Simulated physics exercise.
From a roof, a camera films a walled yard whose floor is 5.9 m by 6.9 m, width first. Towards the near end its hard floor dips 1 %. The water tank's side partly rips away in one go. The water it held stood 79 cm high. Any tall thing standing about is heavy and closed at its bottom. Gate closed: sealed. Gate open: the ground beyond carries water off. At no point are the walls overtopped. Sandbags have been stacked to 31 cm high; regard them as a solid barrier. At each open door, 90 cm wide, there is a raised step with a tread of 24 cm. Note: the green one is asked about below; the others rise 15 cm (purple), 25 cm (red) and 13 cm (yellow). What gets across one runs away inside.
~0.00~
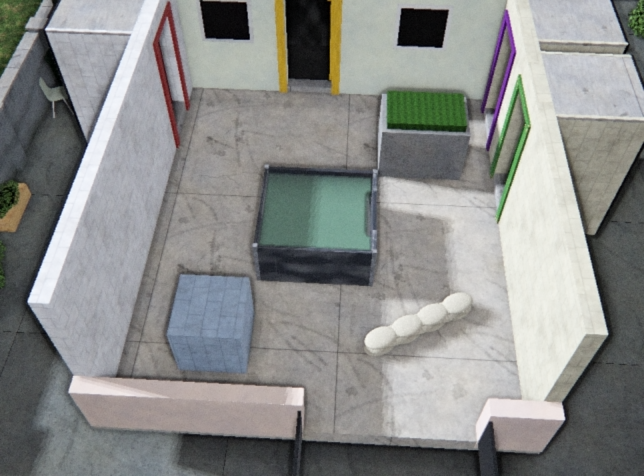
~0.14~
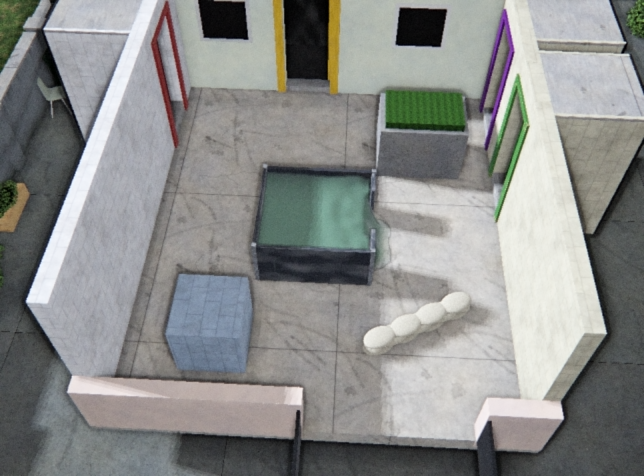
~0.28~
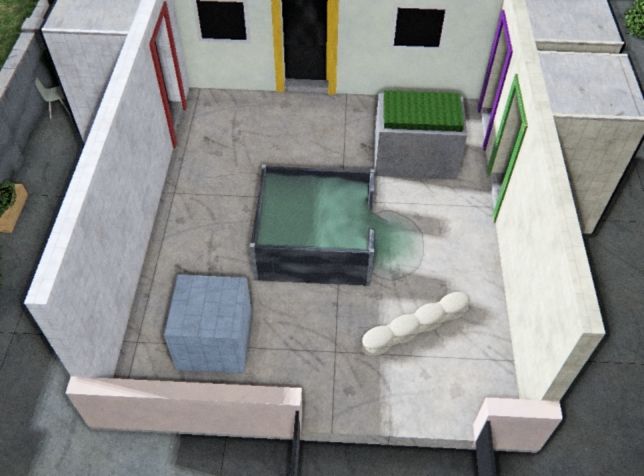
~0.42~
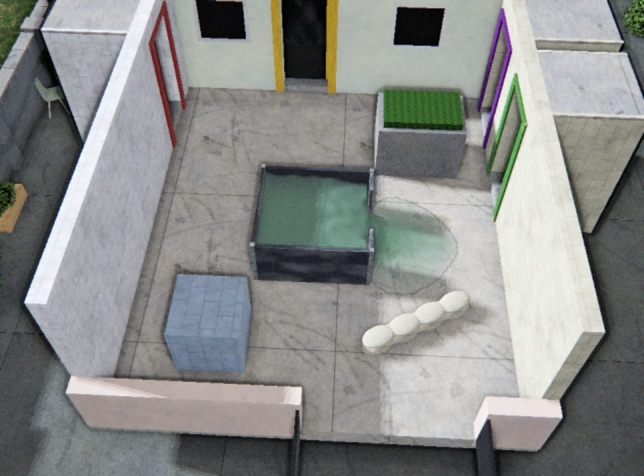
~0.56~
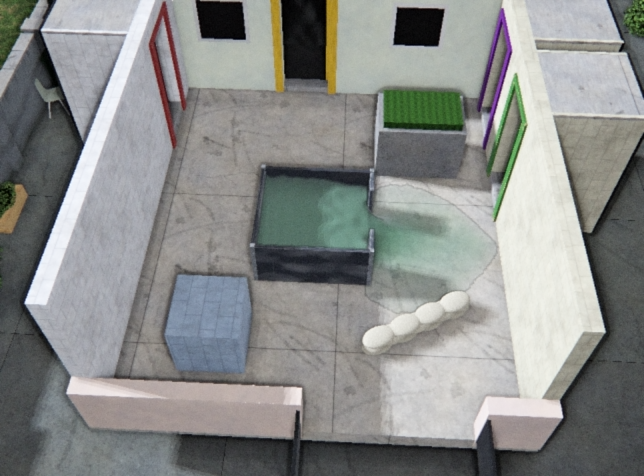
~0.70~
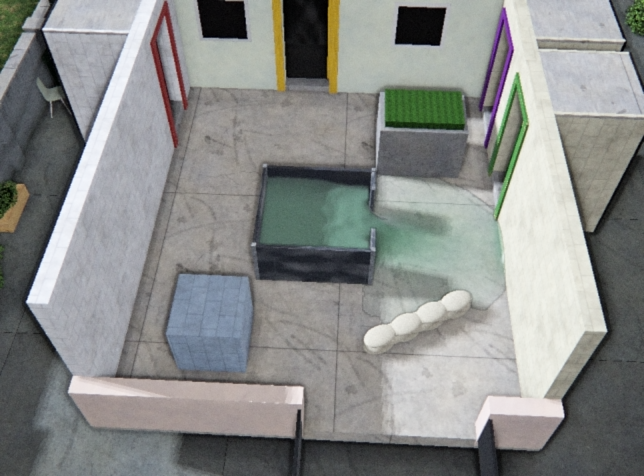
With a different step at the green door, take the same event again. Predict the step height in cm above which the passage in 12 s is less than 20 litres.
About 22 cm of height.
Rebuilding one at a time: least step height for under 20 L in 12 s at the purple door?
About 8.0 cm at purple.
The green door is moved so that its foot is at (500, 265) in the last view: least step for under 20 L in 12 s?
Roughly 31 cm.
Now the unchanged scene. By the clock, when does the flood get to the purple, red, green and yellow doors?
So purple sees it at 1.5 s, red at 6.0 s, green at 0.8 s and yellow at 3.6 s.
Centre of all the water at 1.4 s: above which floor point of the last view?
I'd put it close to (361, 243).
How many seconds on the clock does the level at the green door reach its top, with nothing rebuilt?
Crest at t of about 1.8 s.
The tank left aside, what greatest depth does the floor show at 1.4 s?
Max depth: Around 41 cm.
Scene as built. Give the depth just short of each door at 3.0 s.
Lab note, cm: Purple 11; red 0; green 19; yellow 0.
After 1.4 s water covers 20 % of the floor, deepest (41 cm) near (500, 294); 27 cm at the green door, 7 litres in over its 16 cm step.
After 3.0 s water covers 35 % of the floor, deepest (28 cm) near (475, 104); 19 cm at the green door, 59 litres in over its 16 cm step.
After 12.0 s water covers 95 % of the floor, deepest (11 cm) near (159, 406); 5 cm at the green door, 65 litres in over its 16 cm step.
At the green door as built, the water arrived by 0.8 s and peaked near 28 cm at 1.8 s.
Run again over the same 12 s with other heights there, 44 litres in over 18 cm, 10 litres over 24 cm. The limit of 20 litres is kept from about 22 cm up.
